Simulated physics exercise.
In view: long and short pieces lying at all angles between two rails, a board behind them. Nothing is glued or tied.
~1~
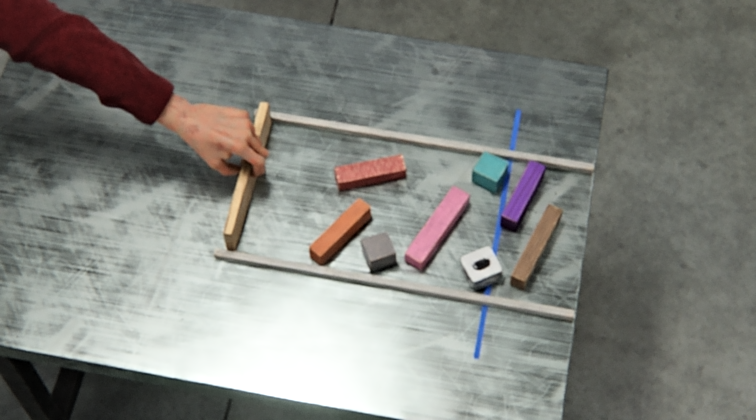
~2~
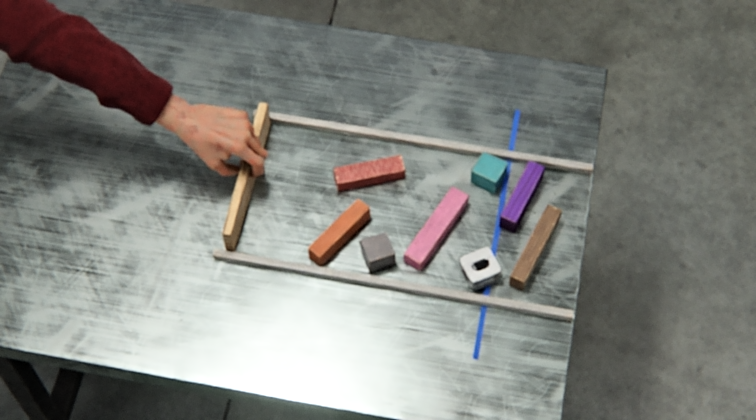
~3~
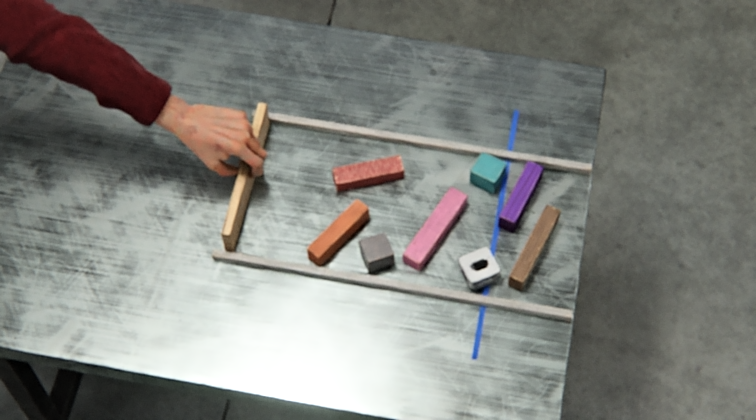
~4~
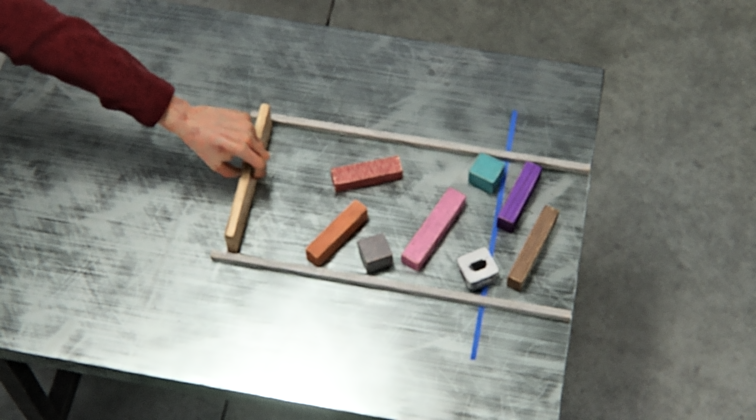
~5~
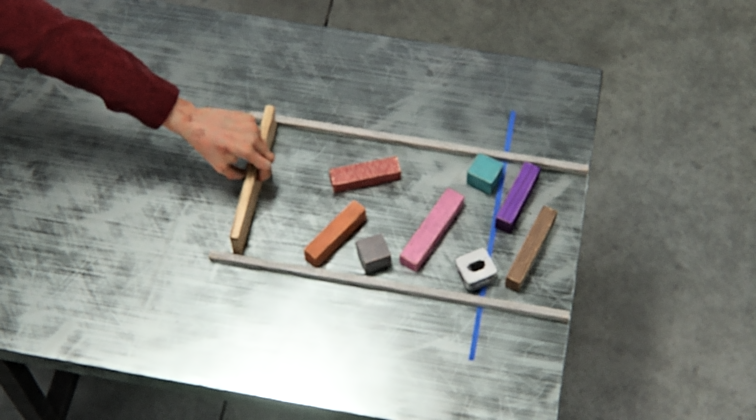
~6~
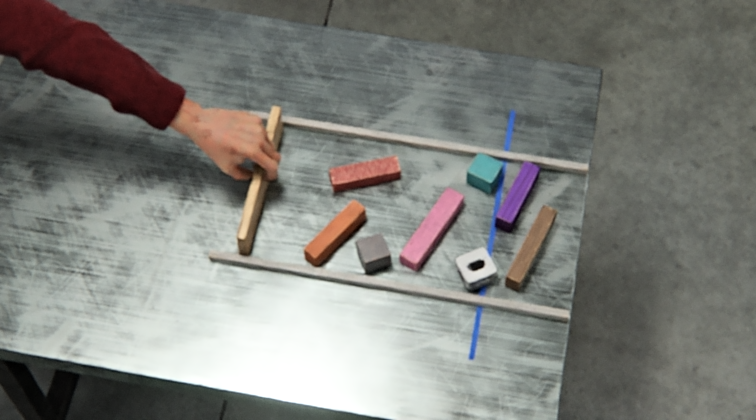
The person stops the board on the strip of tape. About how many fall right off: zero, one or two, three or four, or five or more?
Outcome: The number that fall off is one or two.
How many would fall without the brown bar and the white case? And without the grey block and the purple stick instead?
First 0, then 0.
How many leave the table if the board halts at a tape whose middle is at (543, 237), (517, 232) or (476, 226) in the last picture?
Down on the floor: 4, 2 and 0.
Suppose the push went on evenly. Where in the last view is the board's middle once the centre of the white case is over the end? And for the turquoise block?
About (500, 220), and (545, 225) for the other.
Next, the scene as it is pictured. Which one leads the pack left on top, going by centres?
The white case ends nearest.
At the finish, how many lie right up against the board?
In contact: 2.
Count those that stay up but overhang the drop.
It comes to 1.
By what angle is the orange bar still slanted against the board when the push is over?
About 0°.
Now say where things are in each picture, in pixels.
The first frame shows brown bar (536, 247); purple stick (523, 196); white case (481, 269); board (248, 176); tape (499, 228).
The second frame shows purple stick (522, 197); red bar (369, 173).
The third frame shows white case (479, 269); board (246, 177).
The fourth frame shows brown bar (533, 248); turquoise block (486, 173).
The fifth frame shows purple stick (517, 198); grey block (374, 253).
The sixth frame shows brown bar (531, 248); purple stick (517, 197); white case (475, 270); board (261, 180); tape (493, 228).
A little later, none off yet; brown bar at rest near (531, 248); purple stick at rest near (517, 197); white case at rest near (475, 270).
Next, none off yet; brown bar shifted a little near (556, 253); purple stick moving near (525, 197); white case shifted well along near (535, 274).
When it is over, the number that fall off is one or two; down, brown bar.
